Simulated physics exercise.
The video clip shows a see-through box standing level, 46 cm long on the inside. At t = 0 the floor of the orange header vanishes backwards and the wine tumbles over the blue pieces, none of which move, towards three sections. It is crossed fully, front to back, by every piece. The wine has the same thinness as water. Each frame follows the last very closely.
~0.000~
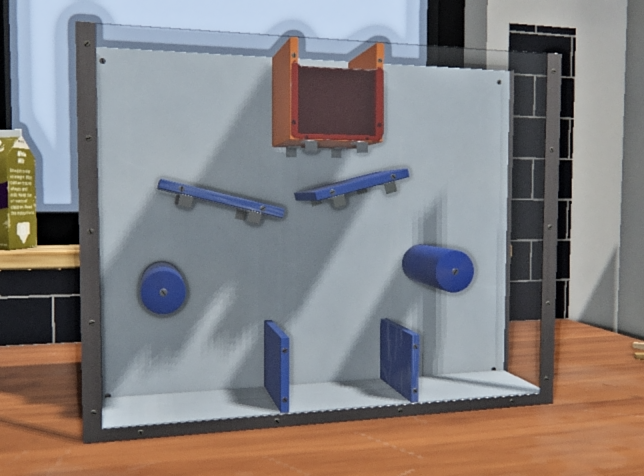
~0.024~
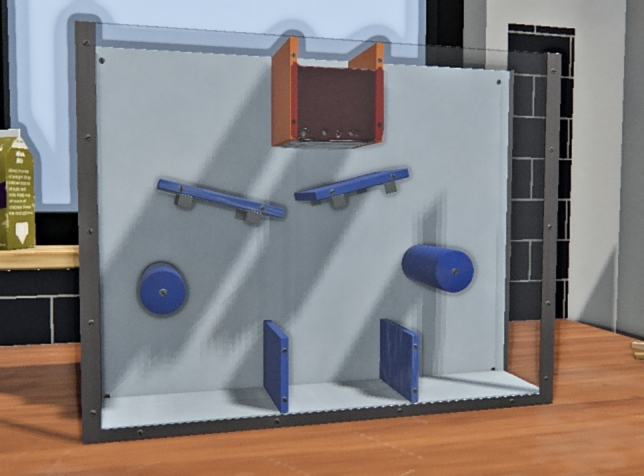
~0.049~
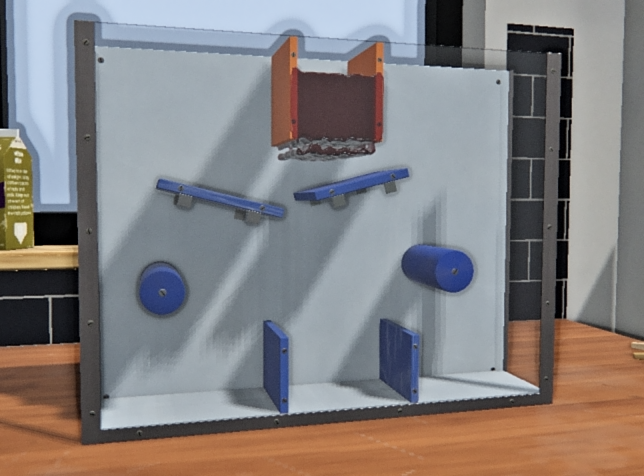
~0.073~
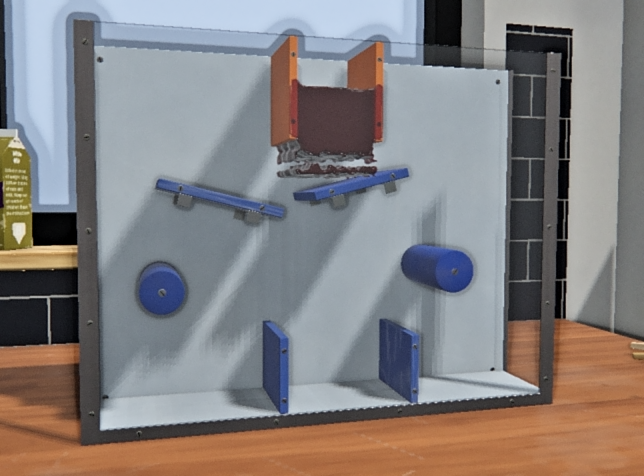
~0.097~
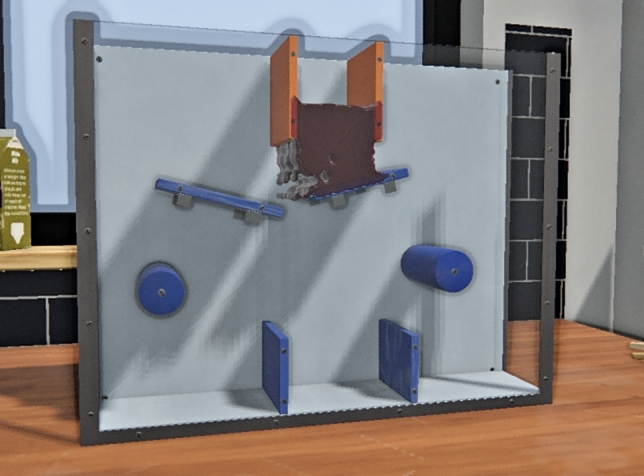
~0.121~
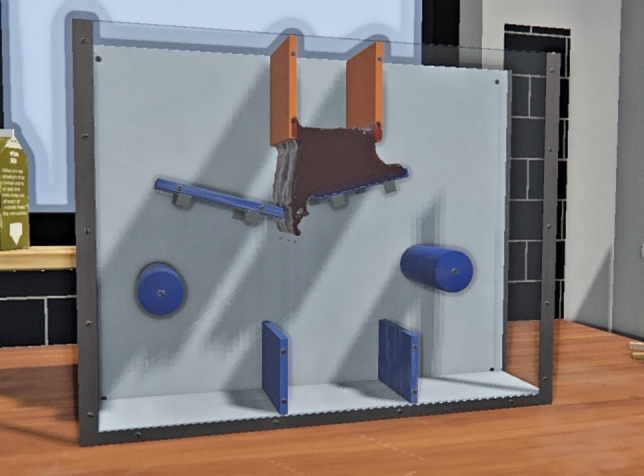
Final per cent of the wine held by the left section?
Close to 75 per cent.
After 0.22 s 83 per cent has yet to come down; below, left 16, middle 1, right 0.
After 0.36 s 48 per cent has yet to come down; below, left 43, middle 2, right 7.
After 0.71 s 8 per cent has yet to come down; below, left 70, middle 4, right 18.
In the end the left section holds 73, the middle 9 and the right 18 per cent.
